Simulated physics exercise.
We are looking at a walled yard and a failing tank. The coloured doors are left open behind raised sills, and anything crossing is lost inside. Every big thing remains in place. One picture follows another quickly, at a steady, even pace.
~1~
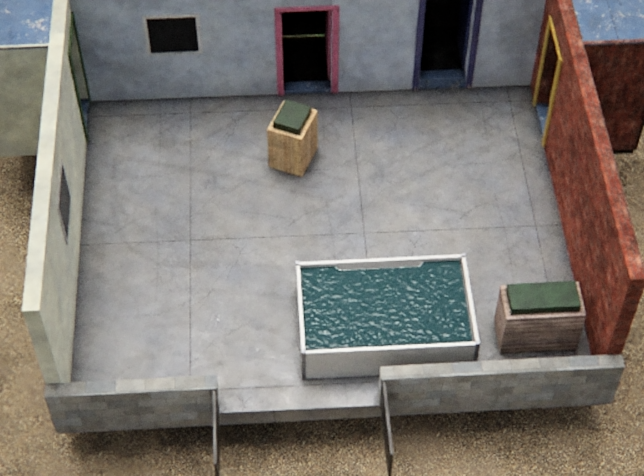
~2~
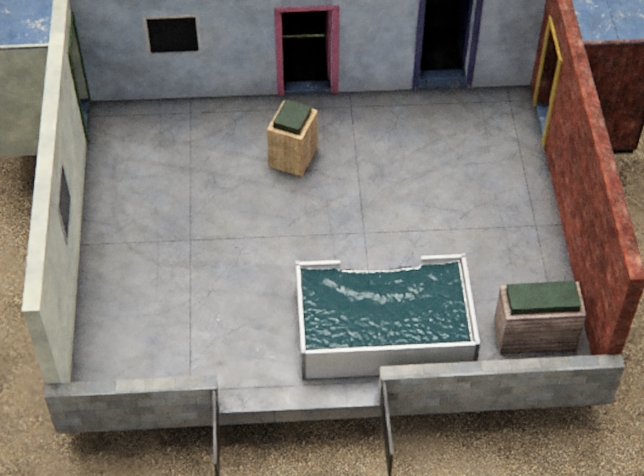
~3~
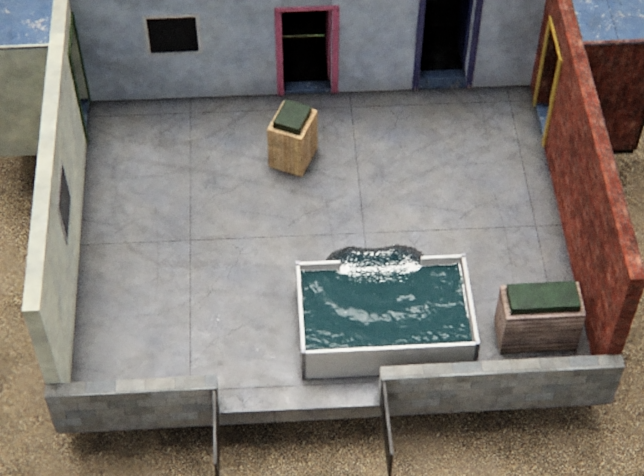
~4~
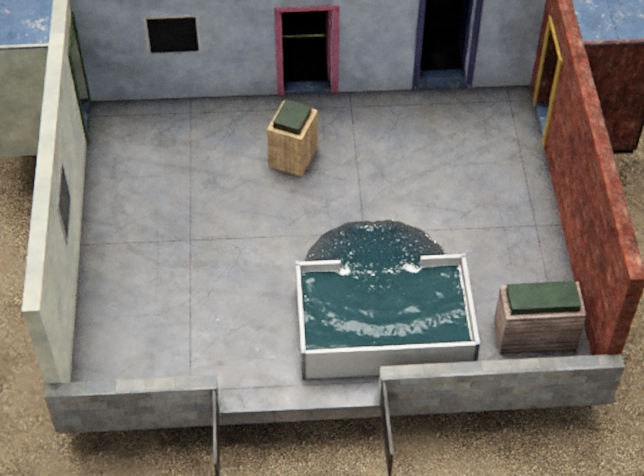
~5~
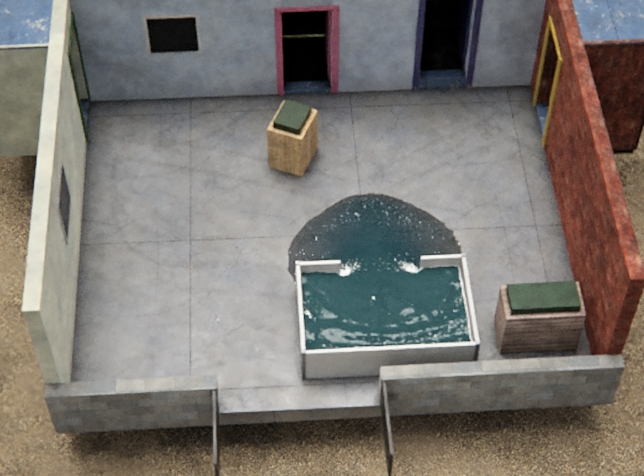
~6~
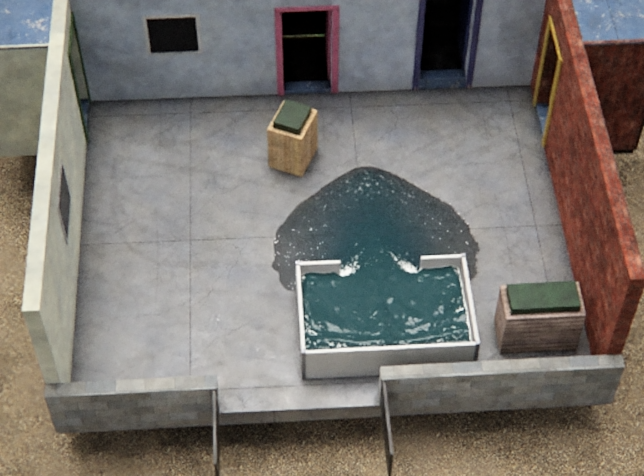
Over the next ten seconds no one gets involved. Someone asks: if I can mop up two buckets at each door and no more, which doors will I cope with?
The pink door: Too much for you; the yellow door: Too much for you; the blue door: You will cope; the green door: You will cope.
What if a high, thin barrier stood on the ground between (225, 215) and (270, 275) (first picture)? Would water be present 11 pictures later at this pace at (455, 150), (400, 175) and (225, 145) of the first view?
Results in sequence: Swamped / swamped / swamped.
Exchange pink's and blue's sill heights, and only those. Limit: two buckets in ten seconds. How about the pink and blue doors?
The pink door falls short, the blue door exceeds it.
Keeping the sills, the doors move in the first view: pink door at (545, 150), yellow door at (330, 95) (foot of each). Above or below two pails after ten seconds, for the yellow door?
Well, the yellow door tops it.
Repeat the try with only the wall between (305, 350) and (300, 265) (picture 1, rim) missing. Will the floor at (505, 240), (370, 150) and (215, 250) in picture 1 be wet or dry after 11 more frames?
The first spot is spared, the second spared and the third soaked.
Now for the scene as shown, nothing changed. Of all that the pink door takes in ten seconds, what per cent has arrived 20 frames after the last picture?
Near 80 per cent, give or take.
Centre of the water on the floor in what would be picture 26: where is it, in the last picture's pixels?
The spot I would choose is (381, 221).
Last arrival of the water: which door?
That would be the green door.
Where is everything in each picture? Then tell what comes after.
The first picture shows still water in the tank at (386, 305).
In the second picture, water pours out on the tank's far side and has run to a hidden place.
In the third picture, the front is at a hidden place, out from the gap on the tank's far side.
In the fourth picture, water pours out on the tank's far side and has run to (356, 225).
In the fifth picture, the front is at (356, 199), out from the gap on the tank's far side.
In the sixth picture, the front is at (367, 170), out from the gap on the tank's far side.
A moment on, water covers 25 % of the floor; the pink door not reached, the yellow door not reached, the blue door not reached, the green door not reached.
Next, water covers 40 % of the floor; the pink door over two buckets in, the yellow door not reached, the blue door wet at the sill, nothing in, the green door not reached.
Then, water covers 55 % of the floor; the pink door over two buckets in, the yellow door under two buckets in, the blue door wet at the sill, nothing in, the green door wet at the sill, nothing in.
Later, water covers 65 % of the floor; the pink door over two buckets in, the yellow door far over two buckets in, the blue door wet at the sill, nothing in, the green door wet at the sill, nothing in.
In the end, water covers 95 % of the floor; the pink door over two buckets in, the yellow door far over two buckets in, the blue door wet at the sill, nothing in, the green door wet at the sill, nothing in.
